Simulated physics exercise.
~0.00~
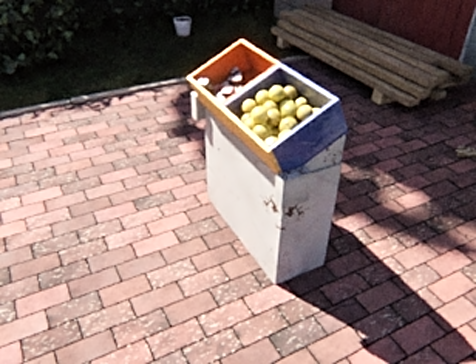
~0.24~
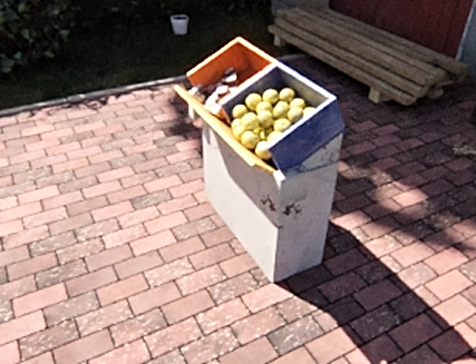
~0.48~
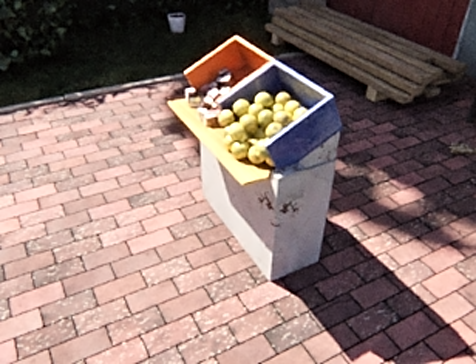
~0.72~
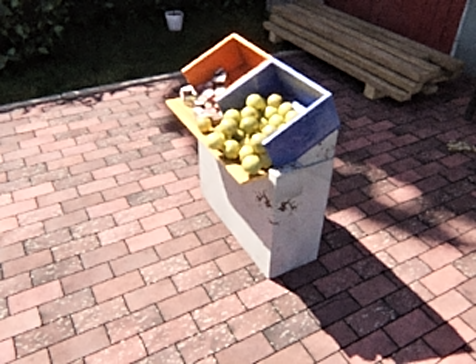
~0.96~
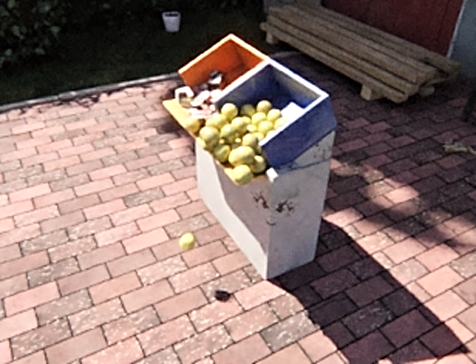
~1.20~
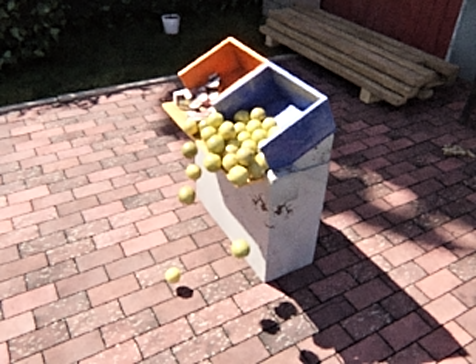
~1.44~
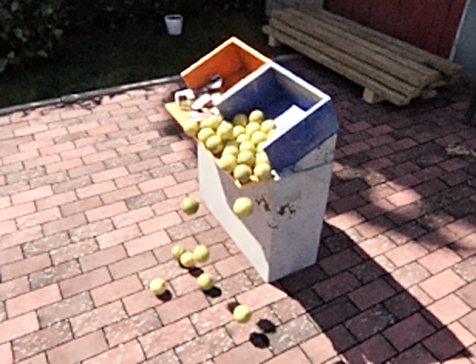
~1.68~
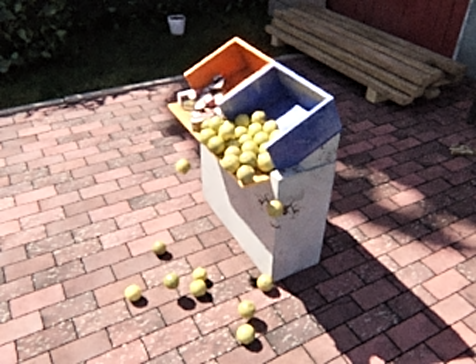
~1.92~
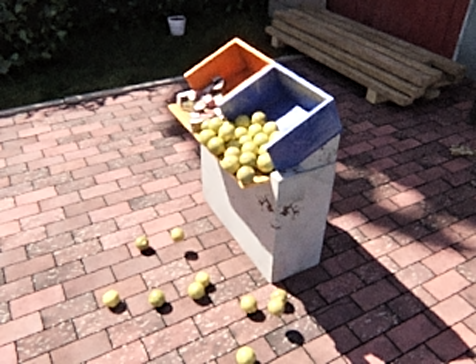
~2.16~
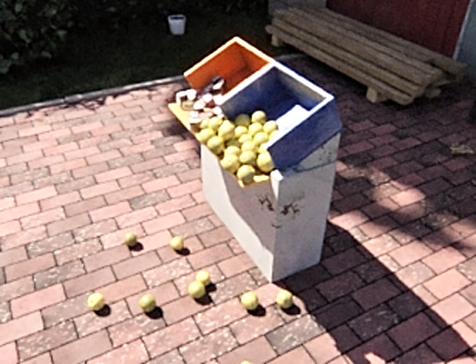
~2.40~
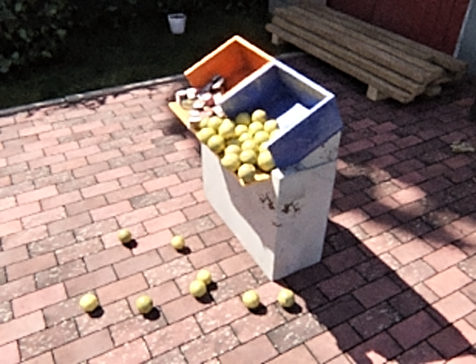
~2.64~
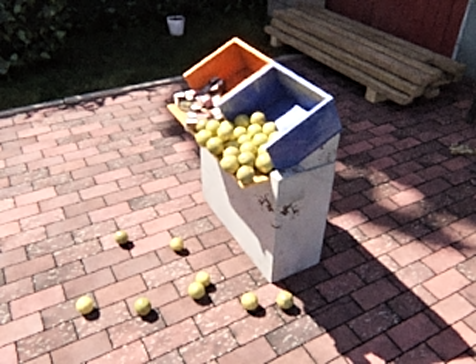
The footage shows a sloping stand on brick paving with yellow apples in a blue bin and small cartons in an orange one. The front flap swings open, the contents slide forward, and several apples drop and roll left, while most apples and the cartons stay on the stand.
